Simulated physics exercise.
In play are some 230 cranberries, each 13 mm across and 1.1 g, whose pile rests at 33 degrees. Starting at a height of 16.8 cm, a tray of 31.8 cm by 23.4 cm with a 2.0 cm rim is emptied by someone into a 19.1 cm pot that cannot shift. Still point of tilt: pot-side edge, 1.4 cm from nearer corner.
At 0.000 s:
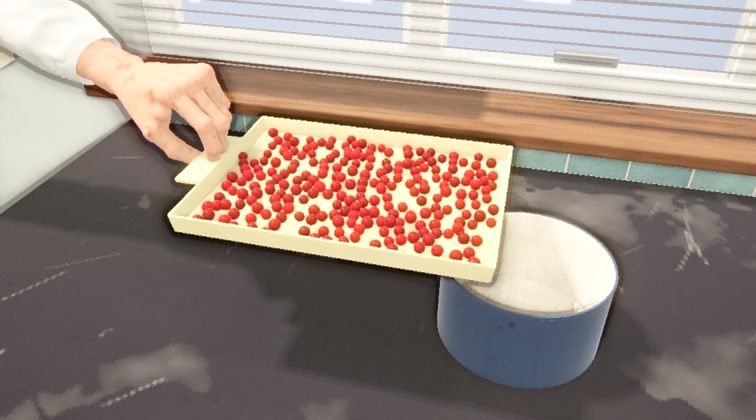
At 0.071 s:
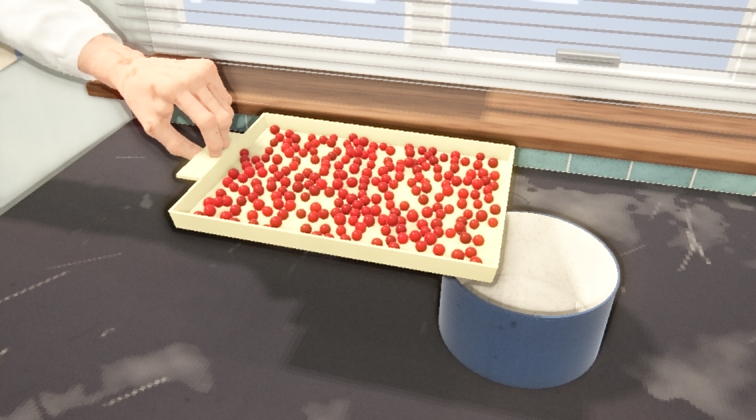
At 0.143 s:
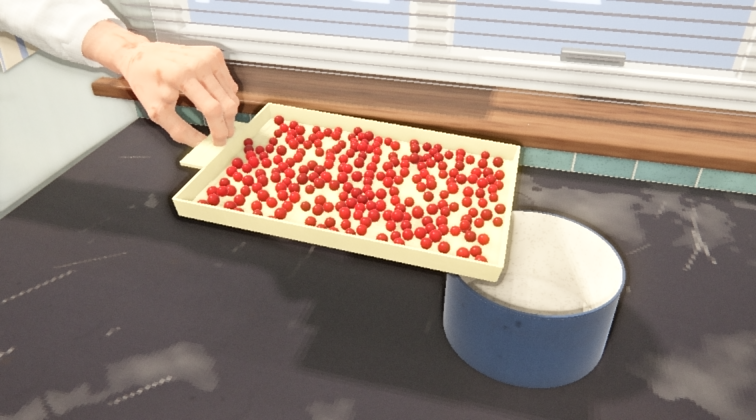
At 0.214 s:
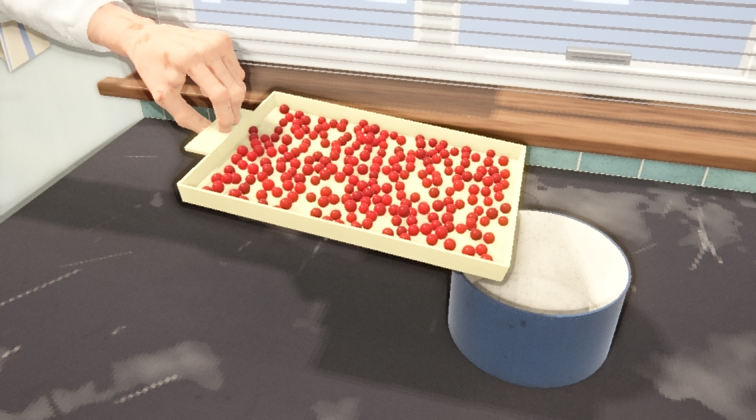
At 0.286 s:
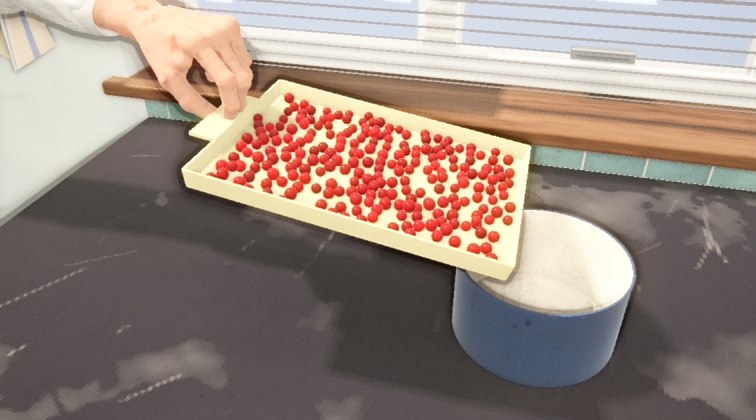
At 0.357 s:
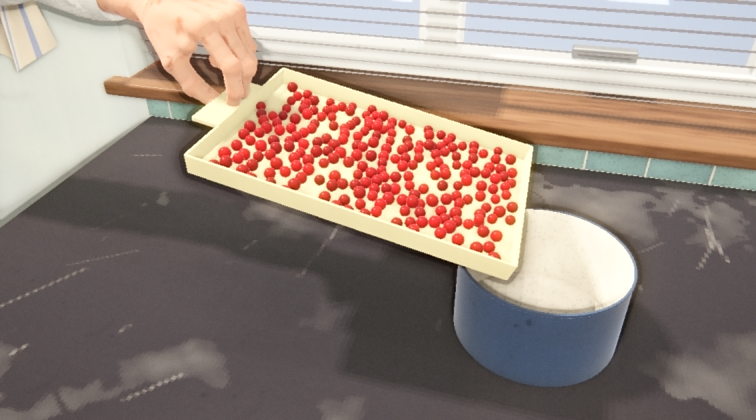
A cream tray of red cranberries, gripped at its left handle by a hand in a white sleeve, tilts on a dark, scuffed kitchen counter seen from above at an angle. Its right end overlaps the rim of a blue pot with a pale inside, before a wooden sill and blinds. The handle end rises steadily, the berries stay spread out, and the view drifts slightly left.
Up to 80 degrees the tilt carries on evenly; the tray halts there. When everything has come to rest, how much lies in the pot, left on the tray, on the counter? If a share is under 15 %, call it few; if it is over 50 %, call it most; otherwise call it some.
I would say pot: Few, tray: Most, counter: Few.
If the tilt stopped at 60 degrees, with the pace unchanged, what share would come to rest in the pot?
Around 0 in a hundred.
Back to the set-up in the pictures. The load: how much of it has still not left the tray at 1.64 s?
Roughly 100 per cent.
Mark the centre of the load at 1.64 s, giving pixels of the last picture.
The middle of the load should be near (493, 145) then.
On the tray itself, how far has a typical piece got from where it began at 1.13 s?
8 cm.
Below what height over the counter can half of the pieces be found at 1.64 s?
Height: Around 24 cm.
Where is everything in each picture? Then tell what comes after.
In the first picture, tray tilt 0 degrees, front corners at (172, 214) and (492, 265); middle of the pieces at (361, 190); pot at (528, 258).
In the second picture, tray tilt 1 degrees, front corners at (174, 210) and (494, 265); middle of the pieces at (363, 188).
In the third picture, tray tilt 3 degrees, front corners at (177, 198) and (499, 264), lowest corner right back; middle of the pieces at (368, 182).
In the fourth picture, tray tilt 6 degrees, front corners at (182, 183) and (506, 264), lowest corner right back; middle of the pieces at (374, 176).
In the fifth picture, tray tilt 9 degrees, front corners at (187, 169) and (511, 263), lowest corner right back; middle of the pieces at (379, 169).
In the sixth picture, tray tilt 12 degrees, front corners at (189, 154) and (514, 263), lowest corner right back; middle of the pieces at (382, 163); pot at (546, 255). The tray's pace is about 40 degrees a second.
After 1.13 s, tilt 44 degrees; the tray holds 100 %, the pot 0 %.
After 1.64 s, tilt 65 degrees; the tray holds 100 %, the pot 0 %.
Then, at 2.22 s, tilt 80 degrees; the tray holds 100 %, the pot 0 %.
In the end, at 2.8 s, pot 0 %, tray 100 %, counter 0 %.
